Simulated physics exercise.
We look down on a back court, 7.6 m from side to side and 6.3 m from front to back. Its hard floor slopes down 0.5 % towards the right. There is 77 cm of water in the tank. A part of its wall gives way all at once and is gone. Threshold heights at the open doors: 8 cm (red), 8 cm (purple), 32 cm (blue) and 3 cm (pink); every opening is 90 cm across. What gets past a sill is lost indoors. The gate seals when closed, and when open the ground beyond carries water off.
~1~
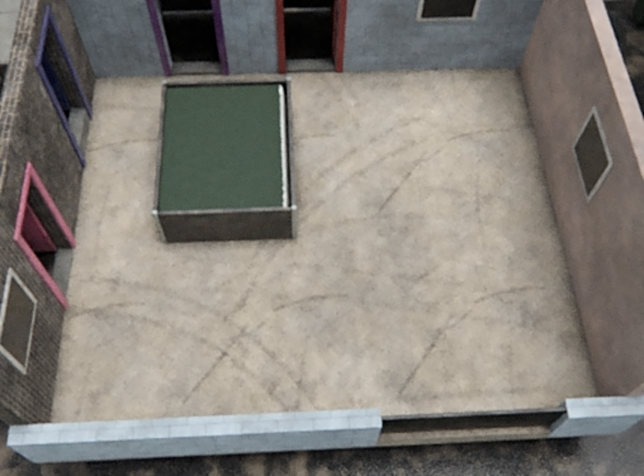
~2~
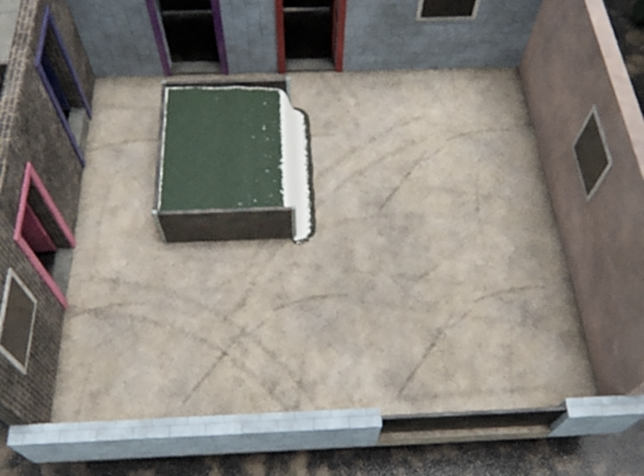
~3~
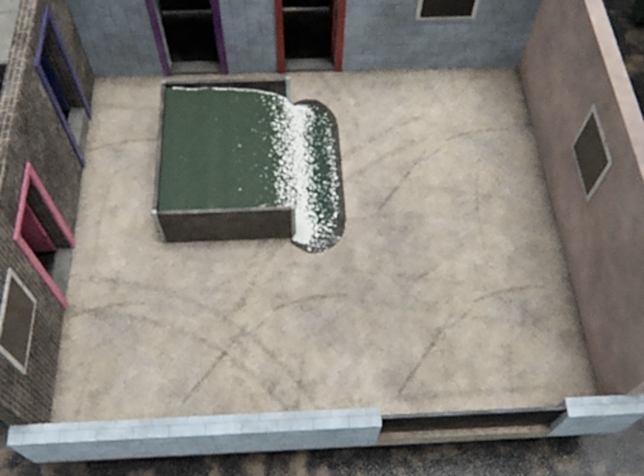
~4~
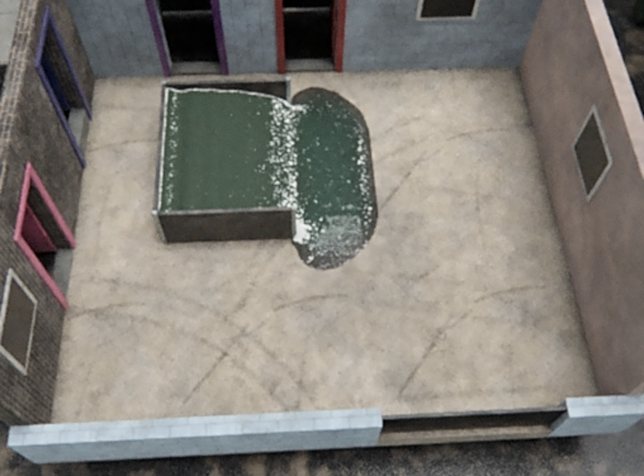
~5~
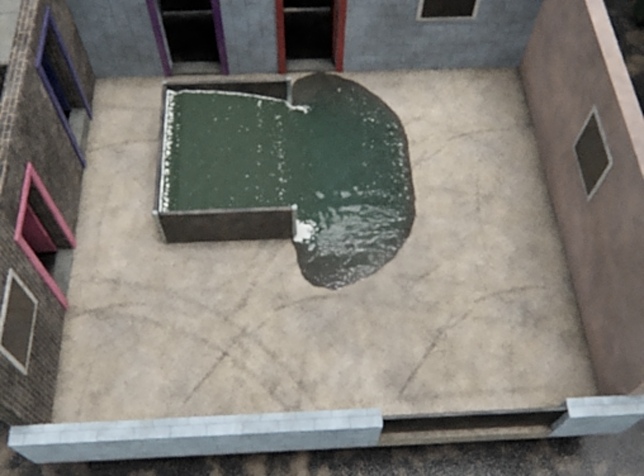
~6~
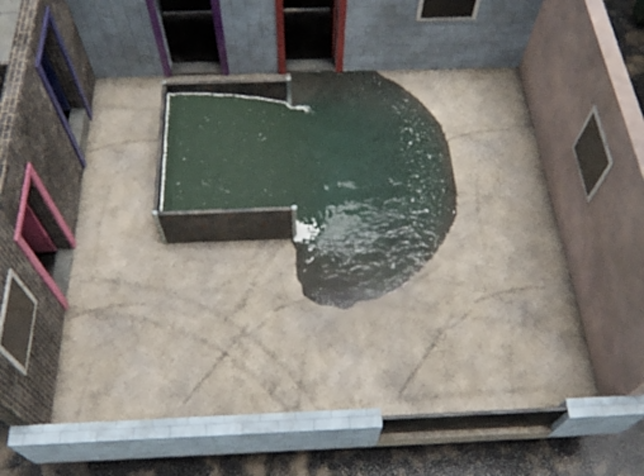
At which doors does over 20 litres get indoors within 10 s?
The water let in: At the red door it stays under the limit; at the purple door it keeps below the limit; at the blue door it does not reach the limit; at the pink door it goes over the limit.
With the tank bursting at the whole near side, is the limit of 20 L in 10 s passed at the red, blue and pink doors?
Then: Red over, blue under, pink over.
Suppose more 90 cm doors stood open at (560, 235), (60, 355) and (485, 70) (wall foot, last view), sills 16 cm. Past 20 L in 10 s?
In that order: Over, under, over.
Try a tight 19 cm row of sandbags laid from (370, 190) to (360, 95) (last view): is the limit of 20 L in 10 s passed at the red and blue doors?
Then: Red over, blue under.
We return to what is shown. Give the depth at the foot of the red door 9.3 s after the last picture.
Roughly 4.5 cm deep.
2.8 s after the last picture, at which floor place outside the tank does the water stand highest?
Around (603, 411).
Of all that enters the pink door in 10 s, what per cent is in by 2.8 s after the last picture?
About 0 per cent.
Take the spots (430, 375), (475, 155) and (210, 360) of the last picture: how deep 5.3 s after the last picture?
In that order: 17, 10 and 4 cm.
Then, 0.7 s after the last picture water covers 45 % of the floor and is deepest (38 cm) near (542, 166); red door 6 cm at the sill, 0 L in, purple door not reached, blue door not reached, pink door not reached.
Then, 1.5 s after the last picture water covers 50 % of the floor and is deepest (52 cm) near (520, 76); red door 3 cm at the sill, 1 L in, purple door not reached, blue door not reached, pink door not reached.
Then, 2.8 s after the last picture water covers 50 % of the floor and is deepest (36 cm) near (603, 411); red door 3 cm at the sill, 1 L in, purple door not reached, blue door not reached, pink door not reached.
Then, 5.3 s after the last picture water covers 80 % of the floor and is deepest (21 cm) near (603, 411); red door 10 cm at the sill, 3 L in, purple door 4 cm at the sill, 0 L in, blue door not reached, pink door not reached.
Then, 9.3 s after the last picture water covers 100 % of the floor and is deepest (15 cm) near (50, 438); red door 5 cm at the sill, 6 L in, purple door 4 cm at the sill, 0 L in, blue door 8 cm at the sill, 0 L in, pink door 7 cm at the sill, 61 L in.
